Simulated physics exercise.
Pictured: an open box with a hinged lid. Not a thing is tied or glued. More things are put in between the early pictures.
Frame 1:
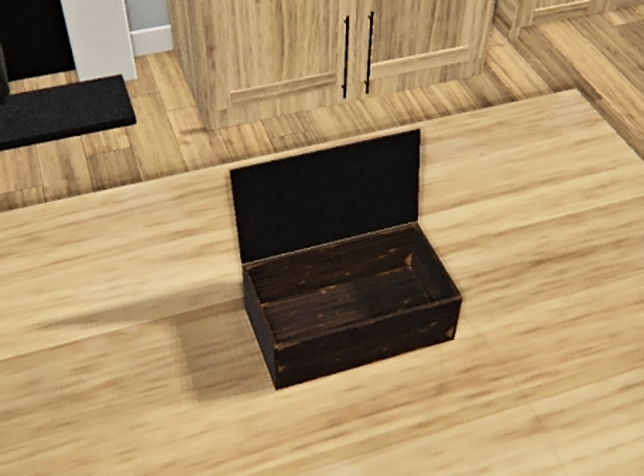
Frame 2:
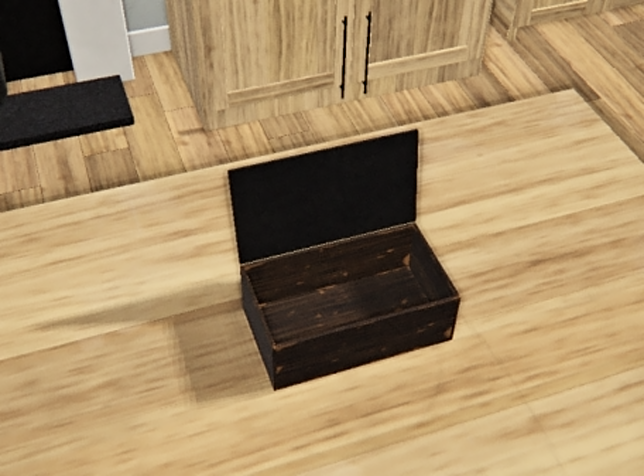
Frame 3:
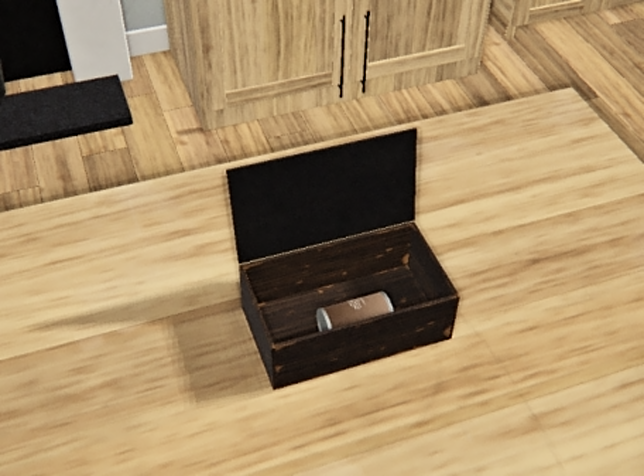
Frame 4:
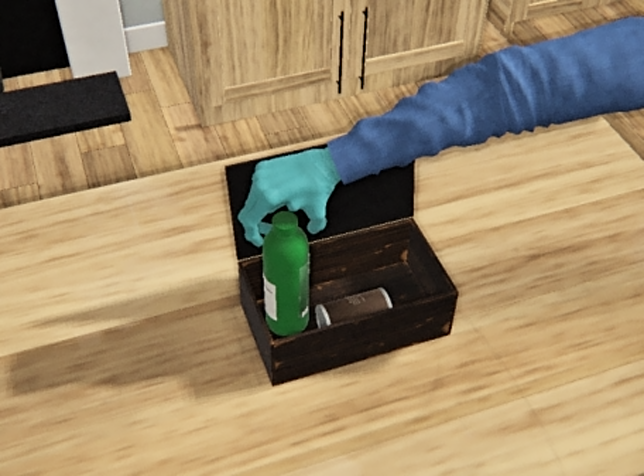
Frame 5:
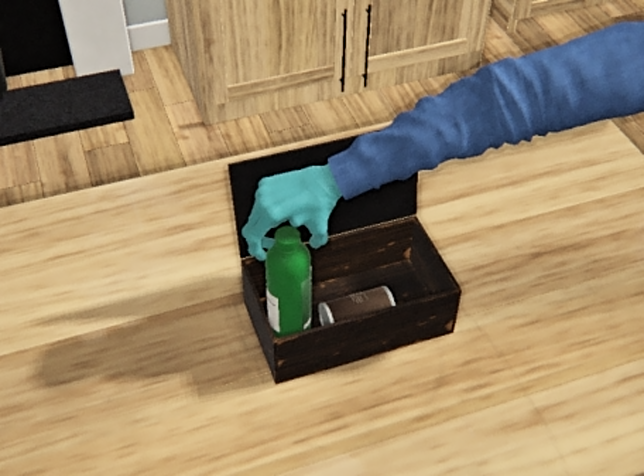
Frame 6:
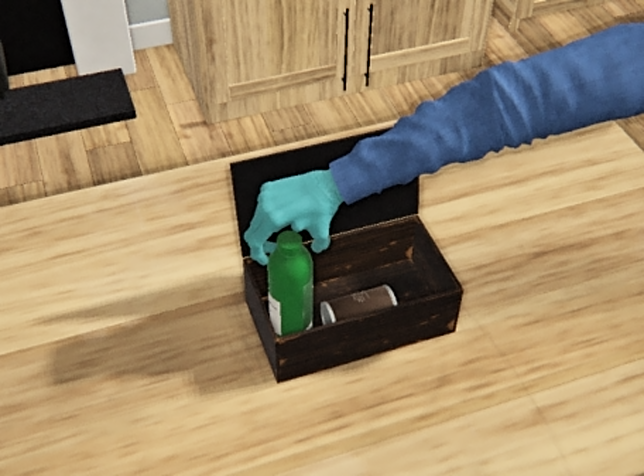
A can appearing in an open dark wooden box, then a teal-gloved hand lowering a green bottle in on the left.
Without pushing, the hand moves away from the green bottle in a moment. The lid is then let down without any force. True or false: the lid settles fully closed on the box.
False.
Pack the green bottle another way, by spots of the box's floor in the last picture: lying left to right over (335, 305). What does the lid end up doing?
Then the lid comes down fully.
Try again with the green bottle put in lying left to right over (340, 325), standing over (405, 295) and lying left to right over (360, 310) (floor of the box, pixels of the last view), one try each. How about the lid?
Lid, in order: Fully down, held open, fully down.
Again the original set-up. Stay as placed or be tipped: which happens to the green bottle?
Once everything settles, the green bottle keeps its original angle.
Then, 1.10 s after the last picture, lid starting down.
Then, 1.50 s after the last picture, lid 63° above the rim.
Then, 3.70 s after the last picture, lid 58° above the rim.
At rest, lid 58° above the rim; both in place. Seen from the same camera at the end, green bottle near (291, 290).
